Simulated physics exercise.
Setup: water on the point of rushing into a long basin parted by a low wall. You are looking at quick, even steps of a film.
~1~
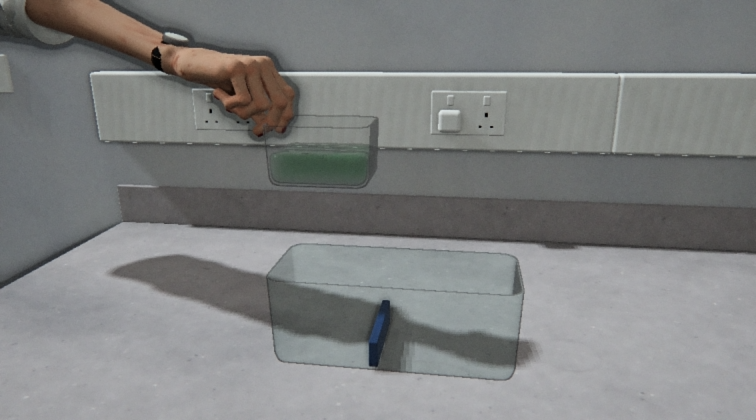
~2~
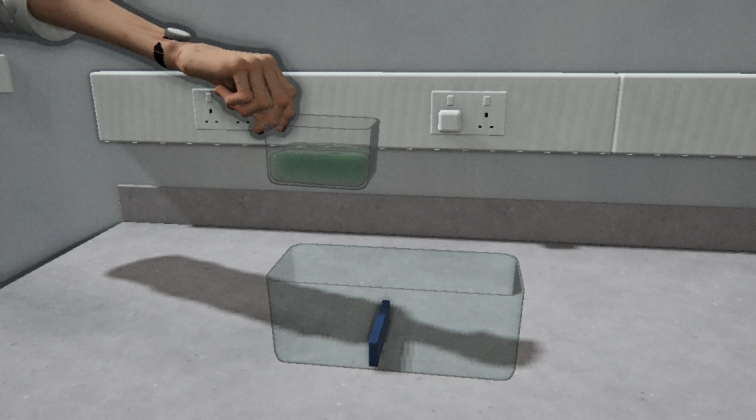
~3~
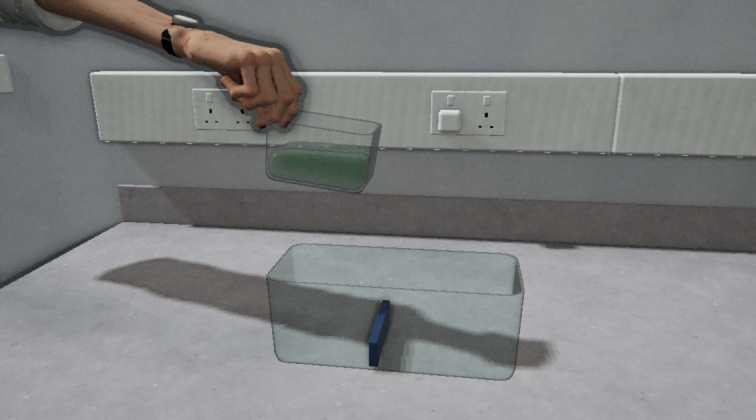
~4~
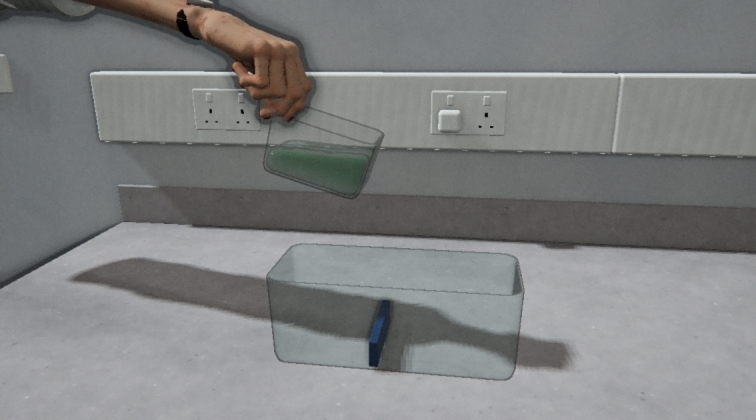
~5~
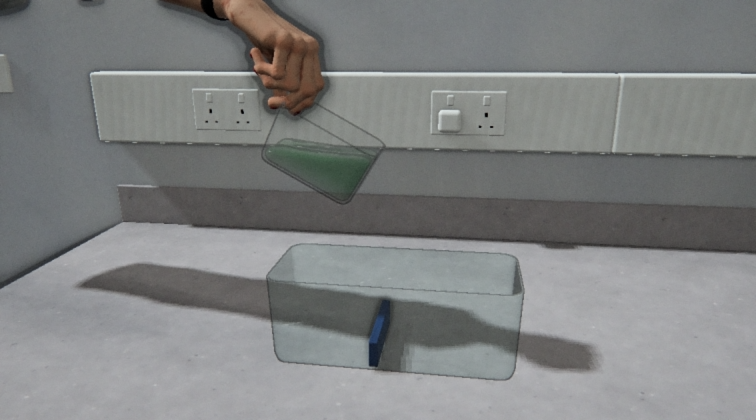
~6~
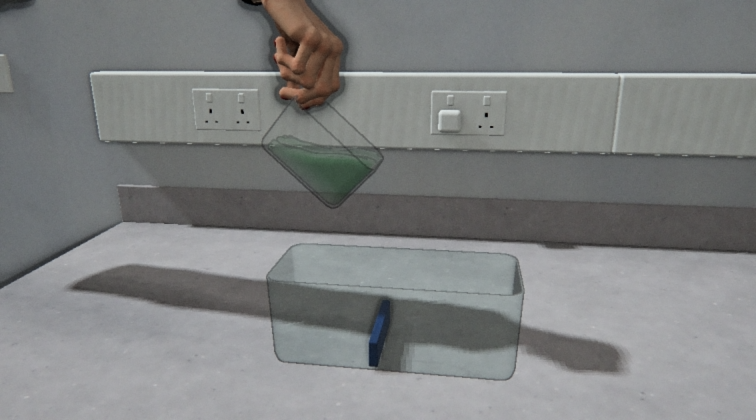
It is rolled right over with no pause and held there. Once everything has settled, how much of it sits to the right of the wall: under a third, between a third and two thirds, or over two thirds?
Over two thirds.
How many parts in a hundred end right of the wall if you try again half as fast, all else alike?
Result: Roughly 90 %.
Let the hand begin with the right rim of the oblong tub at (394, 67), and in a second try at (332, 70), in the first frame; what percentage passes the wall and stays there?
It comes to 90 % the first time and 55 % the second.
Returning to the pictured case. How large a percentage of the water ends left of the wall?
That works out to roughly 10 percent.
A moment on, the oblong tub is tipped on its side and 25 per cent is still to pour, 0 is left of the wall and 38 right of it.
Next, the oblong tub is tipped right over and 4 per cent is still to pour, 11 is left of the wall and 74 right of it.
Then the oblong tub is tipped right over and 0 per cent is still to pour, 11 is left of the wall and 88 right of it.
Later the oblong tub is tipped right over and 0 per cent is still to pour, 10 is left of the wall and 89 right of it.
Finally, 10 per cent lies left of the wall, 89 right of it and 1 outside.
